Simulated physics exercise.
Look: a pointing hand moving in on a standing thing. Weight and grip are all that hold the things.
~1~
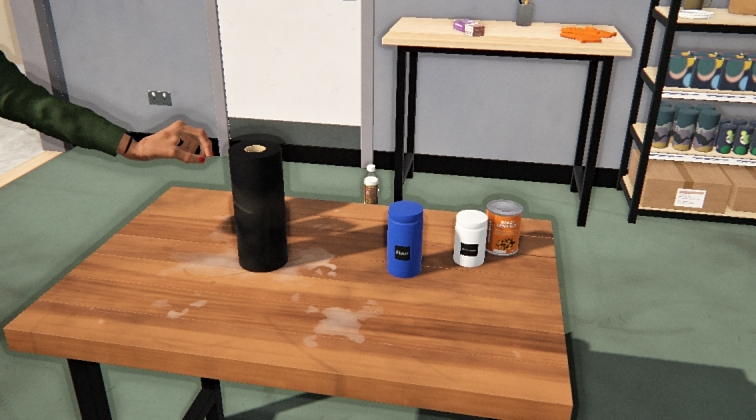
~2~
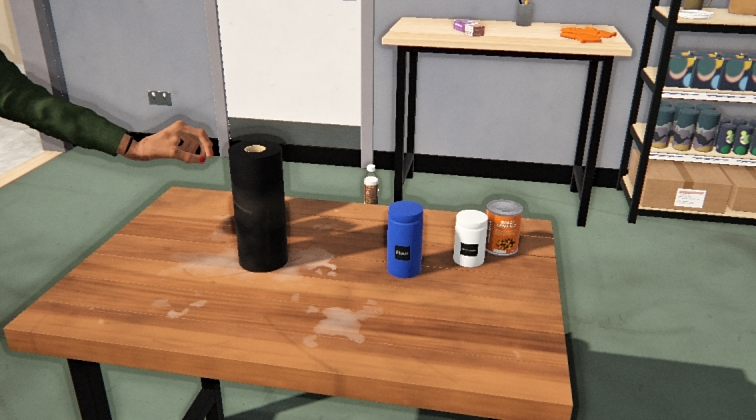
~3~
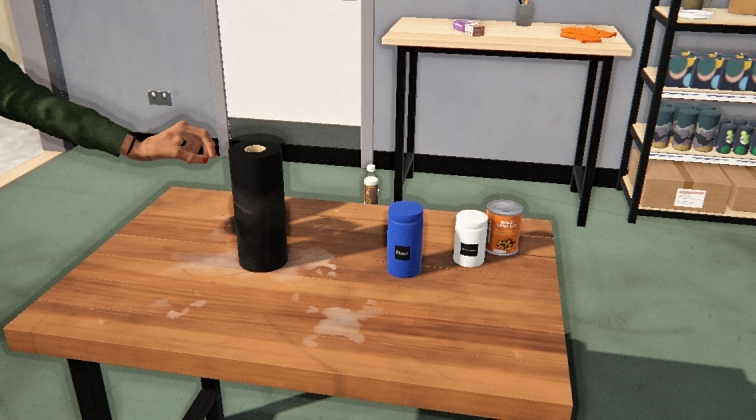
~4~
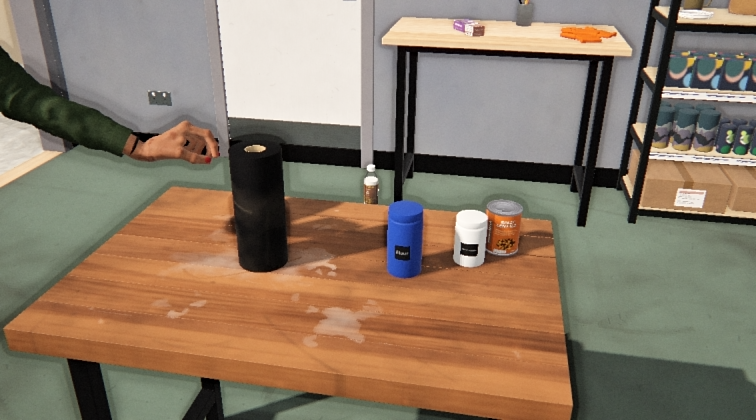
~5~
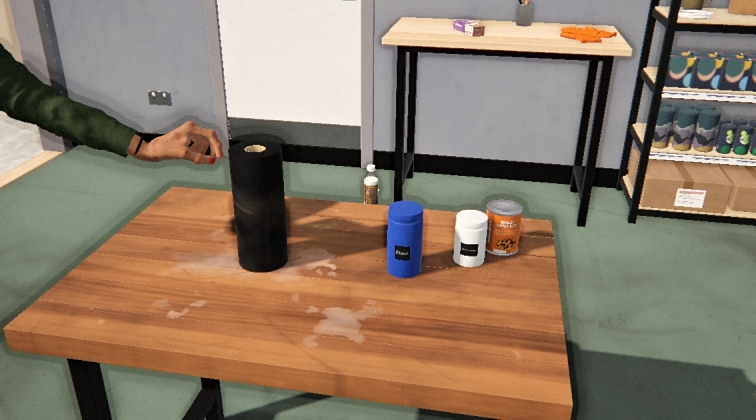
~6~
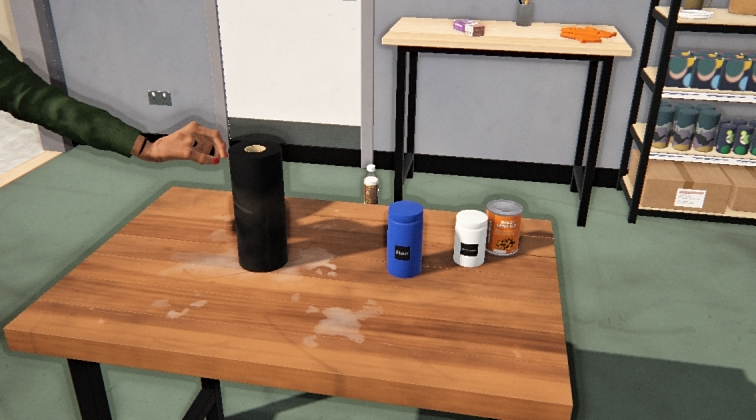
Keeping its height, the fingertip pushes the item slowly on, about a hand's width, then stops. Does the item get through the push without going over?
No - I expect it will fall.
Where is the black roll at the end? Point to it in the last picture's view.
Near pixel (296, 313).
Then, 1.40 s on from there, black roll turned 70° from how it was put near (332, 229).
Then, 1.70 s on from there, black roll on its side near (330, 268).
In the end, toppled on the table, black roll. At the end, from the last picture's camera, black roll near (296, 313).
